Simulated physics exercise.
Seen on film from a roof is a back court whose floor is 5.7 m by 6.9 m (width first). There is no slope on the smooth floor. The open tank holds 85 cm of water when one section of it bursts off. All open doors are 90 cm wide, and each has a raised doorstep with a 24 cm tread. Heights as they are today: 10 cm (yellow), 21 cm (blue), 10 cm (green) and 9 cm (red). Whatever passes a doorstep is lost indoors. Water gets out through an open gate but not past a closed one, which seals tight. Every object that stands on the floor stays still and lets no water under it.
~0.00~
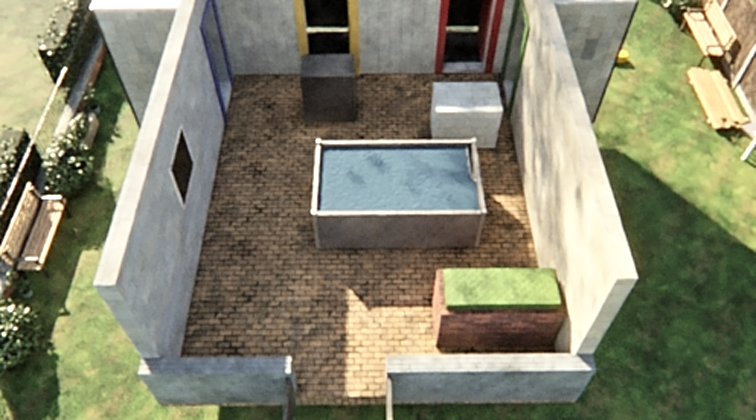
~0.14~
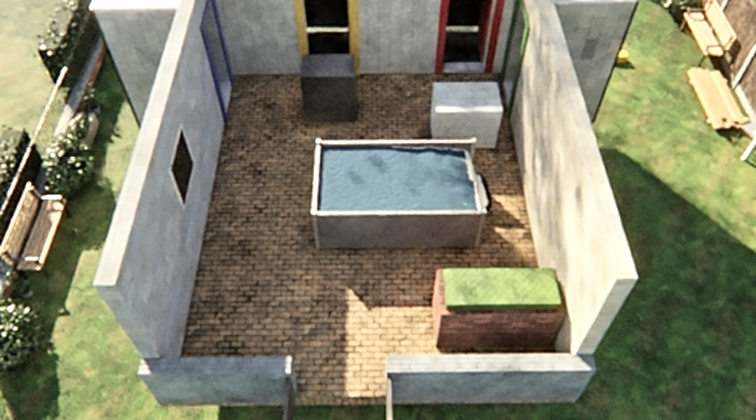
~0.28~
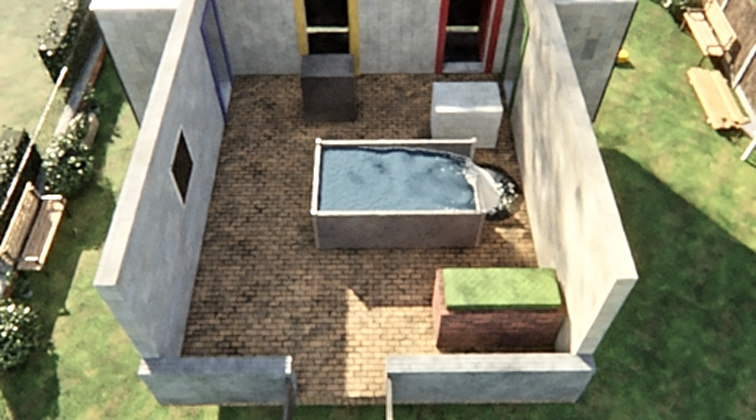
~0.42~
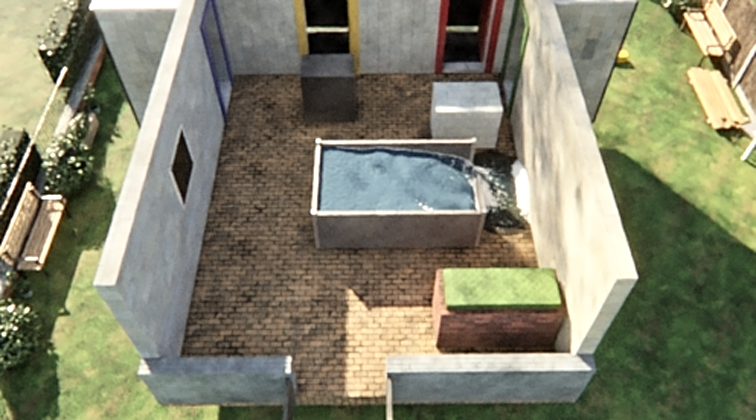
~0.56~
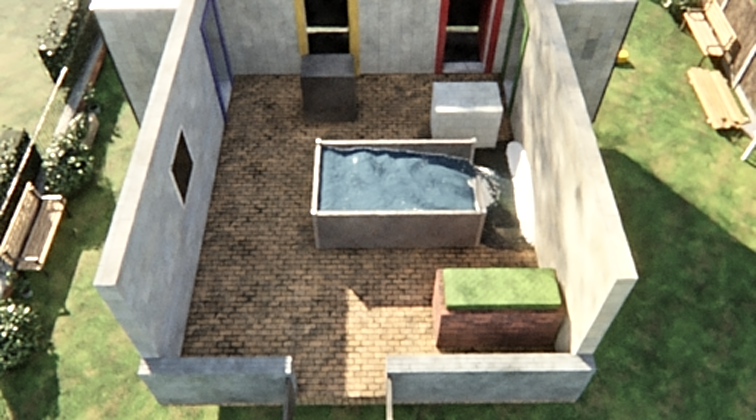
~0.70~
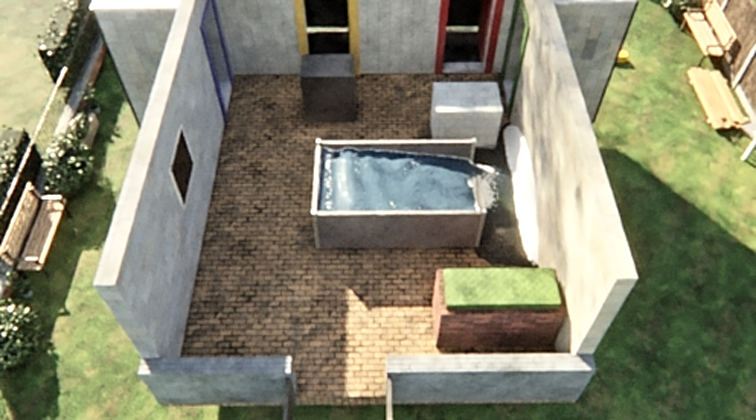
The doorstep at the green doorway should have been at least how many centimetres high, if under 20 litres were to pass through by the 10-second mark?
At least some 14.5 cm.
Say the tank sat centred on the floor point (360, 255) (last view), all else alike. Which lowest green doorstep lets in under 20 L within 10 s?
10.5 cm or thereabouts.
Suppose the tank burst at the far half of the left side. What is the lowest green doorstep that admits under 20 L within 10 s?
Then the minimum is about 16 cm.
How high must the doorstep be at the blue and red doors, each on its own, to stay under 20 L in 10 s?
You'd want about 9.0 centimetres at blue and about 26 centimetres at red.
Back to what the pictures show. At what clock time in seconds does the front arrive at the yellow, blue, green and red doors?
For yellow it's 2.8 s, for blue 4.0 s, for green 0.9 s, and for red 1.3 s.
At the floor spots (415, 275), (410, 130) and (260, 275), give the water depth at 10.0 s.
About 5, 8 and 7 cm.
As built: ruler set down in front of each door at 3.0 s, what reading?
In cm: Yellow 3, blue 0, green 15, red 24.
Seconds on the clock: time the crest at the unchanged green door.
Around 2.2 seconds.
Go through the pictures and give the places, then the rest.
Still water, 85 cm deep, in the open tank at (397, 179); the green door at (514, 59) is dry, in the first frame.
The front is at (488, 204), 0.3 m from the gap at (470, 182); 0.2 m2 of floor is wet, 85 cm left at the back, in the second frame.
Water pours out at (470, 183) and has run 0.9 m, to (517, 201); about 11 cm deep outside, 85 cm at the back, in the third frame.
The front is at (516, 162), 1.1 m from the gap at (470, 184); 1.5 m2 of floor is wet, 85 cm left at the back, in the fourth frame.
The front is at (513, 143), 1.3 m from the gap at (470, 184); 2.1 m2 of floor is wet, 85 cm left at the back, in the fifth frame.
Water pours out at (470, 183) and has run 1.7 m, to (509, 126); about 10 cm deep outside, 80 cm at the back; the green door at (514, 59), 2.7 m from the gap, is still 0.8 m from the nearest water, in the sixth frame.
After 1.4 s water covers 15 % of the floor, deepest (60 cm) near (519, 191); 17 cm at the green door, 0 litres in over its 10 cm doorstep.
After 3.0 s water covers 50 % of the floor, deepest (40 cm) near (519, 191); 15 cm at the green door, 31 litres in over its 10 cm doorstep.
After 10.0 s water covers 100 % of the floor, deepest (14 cm) near (519, 191); 6 cm at the green door, 56 litres in over its 10 cm doorstep.
At the green door as built, the water arrived by 1.0 s and peaked near 18 cm at 2.2 s.
With a doorstep of 13 cm, 30 litres would have come in within the 10 s; with 18 cm, 8 litres. So under 20 litres takes about 14.5 cm.
